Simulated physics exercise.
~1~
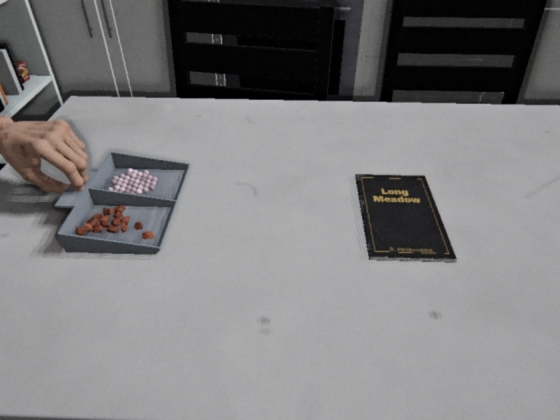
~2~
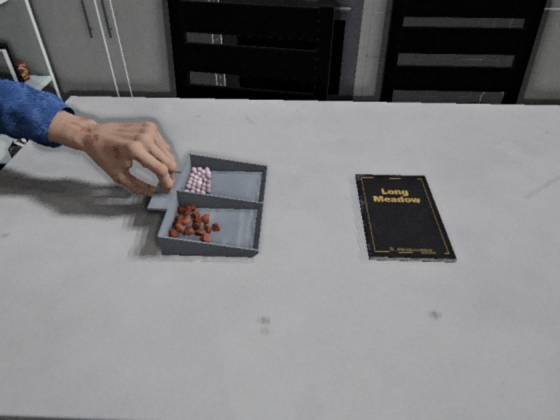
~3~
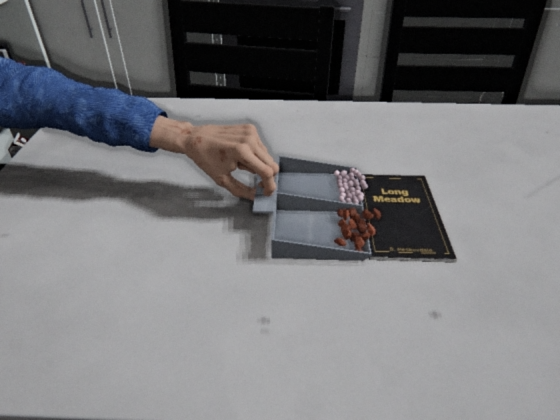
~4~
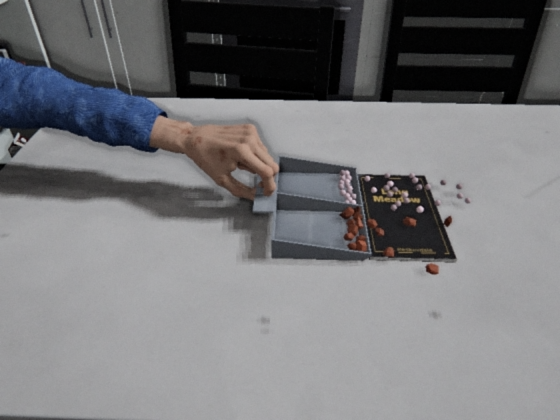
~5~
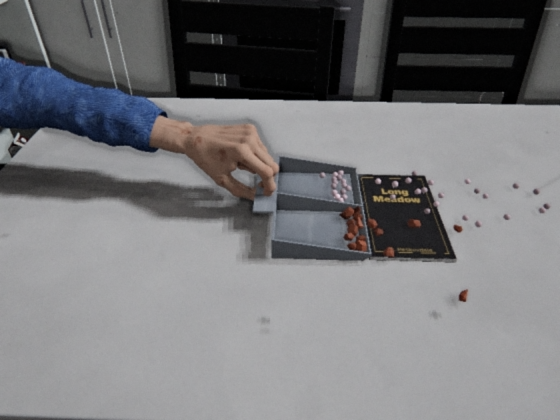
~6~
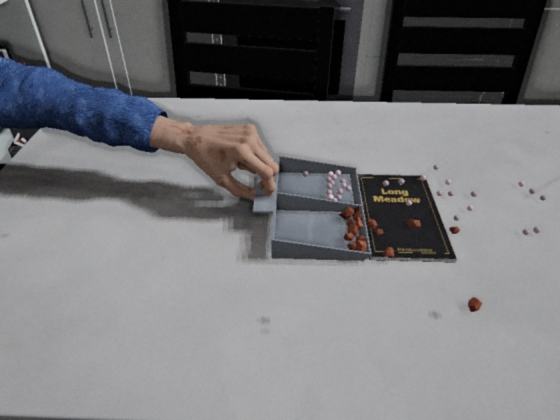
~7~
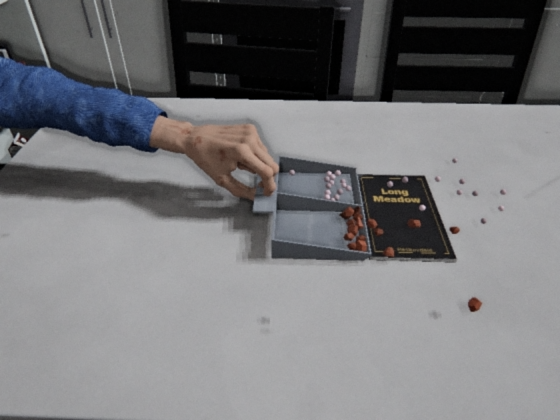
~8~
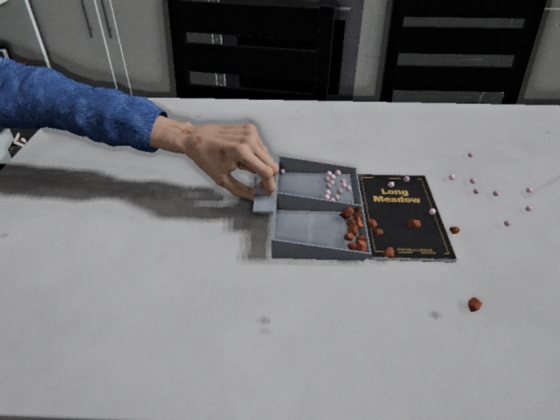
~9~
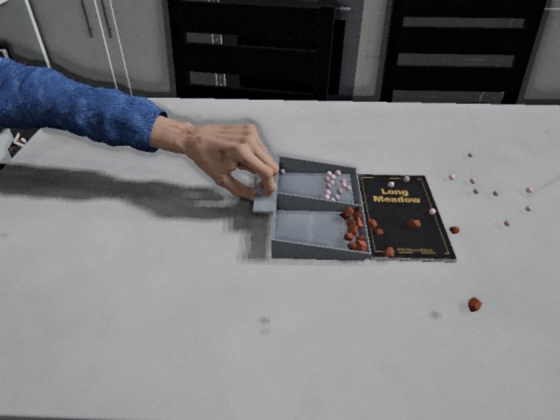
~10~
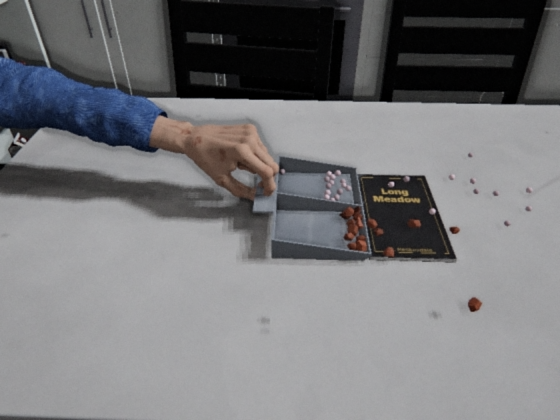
A hand in a blue sleeve reaches in from the left over a pale grey table, seen from above at an angle, with dark chairs behind. It holds a shallow grey tray with two compartments, small pink and white pieces in the far one and reddish-brown lumps in the near one. The hand slides the tray right until it stops against a thin black book with yellow lettering, which stays put. Both batches surge forward and some spill over the front rim, scattering across the book and table. The pieces settle, many still in the tray, the hand still holding it.
